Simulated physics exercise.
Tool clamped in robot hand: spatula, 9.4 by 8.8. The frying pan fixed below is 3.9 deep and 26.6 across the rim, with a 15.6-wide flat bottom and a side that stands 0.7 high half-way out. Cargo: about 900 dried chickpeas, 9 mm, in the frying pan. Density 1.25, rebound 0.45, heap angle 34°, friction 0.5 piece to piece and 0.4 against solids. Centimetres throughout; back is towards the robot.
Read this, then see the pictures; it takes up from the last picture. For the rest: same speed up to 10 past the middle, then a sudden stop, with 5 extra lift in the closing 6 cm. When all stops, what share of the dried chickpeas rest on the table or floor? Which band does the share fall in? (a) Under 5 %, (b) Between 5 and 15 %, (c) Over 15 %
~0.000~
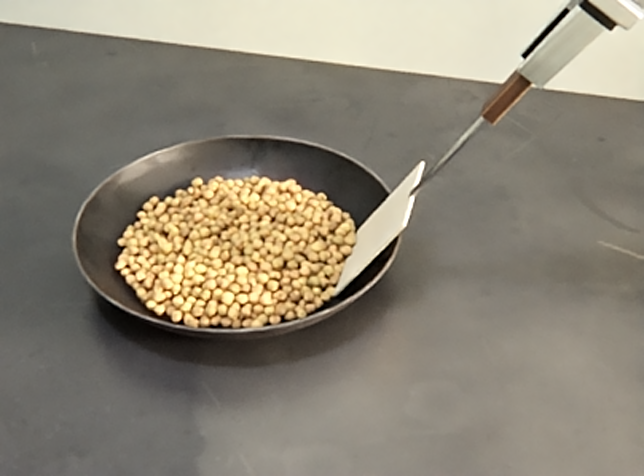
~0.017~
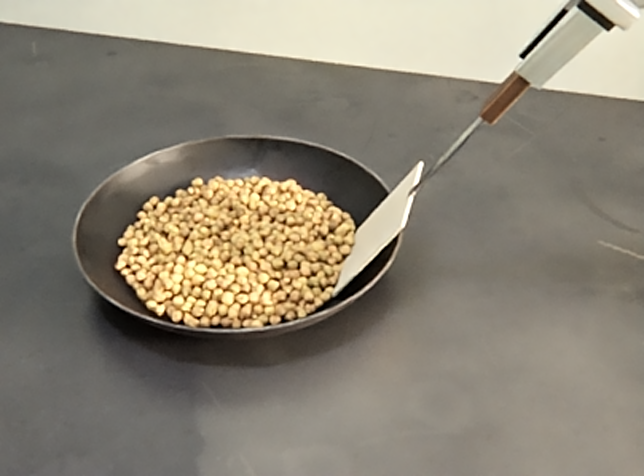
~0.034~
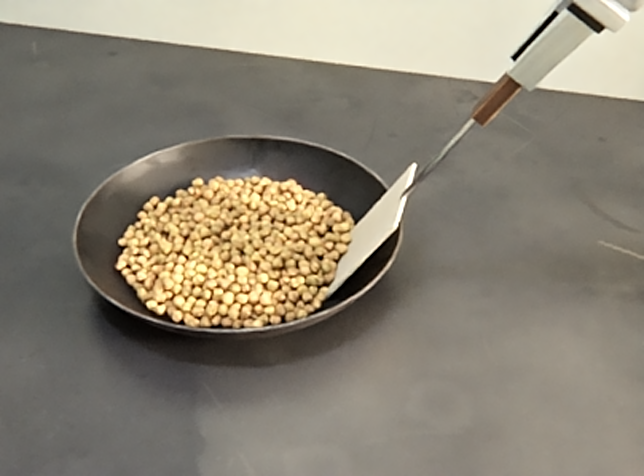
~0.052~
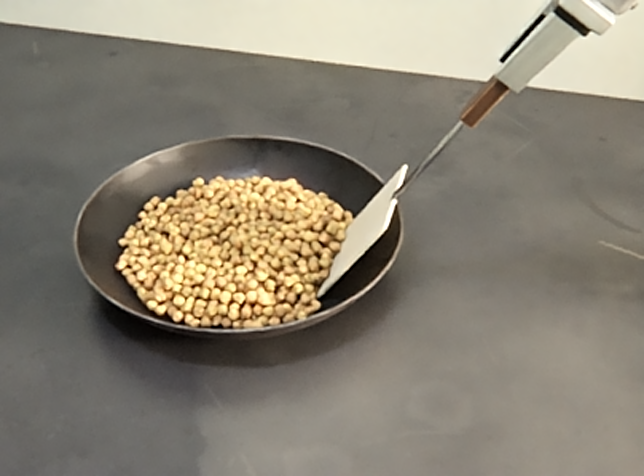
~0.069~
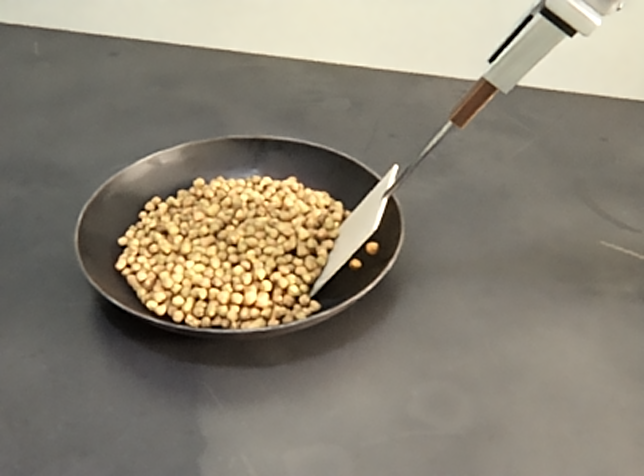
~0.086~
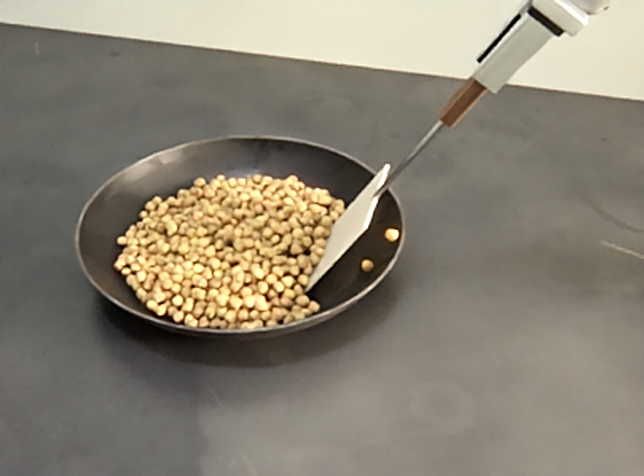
(b) Between 5 and 15 %.
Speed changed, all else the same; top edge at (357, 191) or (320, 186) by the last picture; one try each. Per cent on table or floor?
Try one roughly 15 per cent; try two roughly 30 per cent.
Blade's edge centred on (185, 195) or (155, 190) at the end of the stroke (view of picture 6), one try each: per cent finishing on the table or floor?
Estimates, in order: 0 % and 0 %.
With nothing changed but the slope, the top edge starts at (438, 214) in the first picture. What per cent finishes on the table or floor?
Roughly 10 percent ends on the table or floor.
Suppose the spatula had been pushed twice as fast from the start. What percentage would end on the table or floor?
Then around 20 percent would finish on the table or floor.
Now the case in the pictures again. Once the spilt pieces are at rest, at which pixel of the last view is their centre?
Near pixel (41, 217).
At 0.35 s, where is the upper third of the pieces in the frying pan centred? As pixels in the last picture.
Centre: Roughly (142, 207) in the last picture.
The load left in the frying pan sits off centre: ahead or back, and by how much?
About 4.5 cm ahead.
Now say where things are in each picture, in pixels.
The first frame shows spatula top edge at (414, 192), sloping 58°; upper third of the load around (243, 238), from x 120 to 355, top at y 180; 900 in the frying pan.
The second frame shows spatula top edge at (413, 192), sloping 58°; upper third of the load around (243, 238), from x 120 to 350, top at y 180.
The third frame shows spatula top edge at (406, 193), sloping 58°; upper third of the load around (245, 238), from x 120 to 350, top at y 180.
The fourth frame shows spatula top edge at (396, 195), sloping 58°; upper third of the load around (249, 238), from x 120 to 350, top at y 180.
The fifth frame shows spatula top edge at (387, 195), sloping 58°; upper third of the load around (249, 236), from x 120 to 370, top at y 180.
The sixth frame shows spatula top edge at (377, 194), sloping 58°; upper third of the load around (244, 235), from x 120 to 390, top at y 180; 900 in the frying pan.
By 0.22 s, sloping 58°, highest piece 8 above the table; 899 in the frying pan, 1 on the blade or in flight.
By 0.35 s, sloping 58°, highest piece 5 above the table; 894 in the frying pan, 1 on the table or floor, 5 on the blade or in flight.
By 0.62 s, sloping 58°, highest piece 5 above the table; 804 in the frying pan, 96 on the table or floor.
By 1.67 s, sloping 58°, highest piece 5 above the table; 804 in the frying pan, 96 on the table or floor.
Final count, 804 in the frying pan, 96 on the table or floor. That is 11 % on the table or floor.
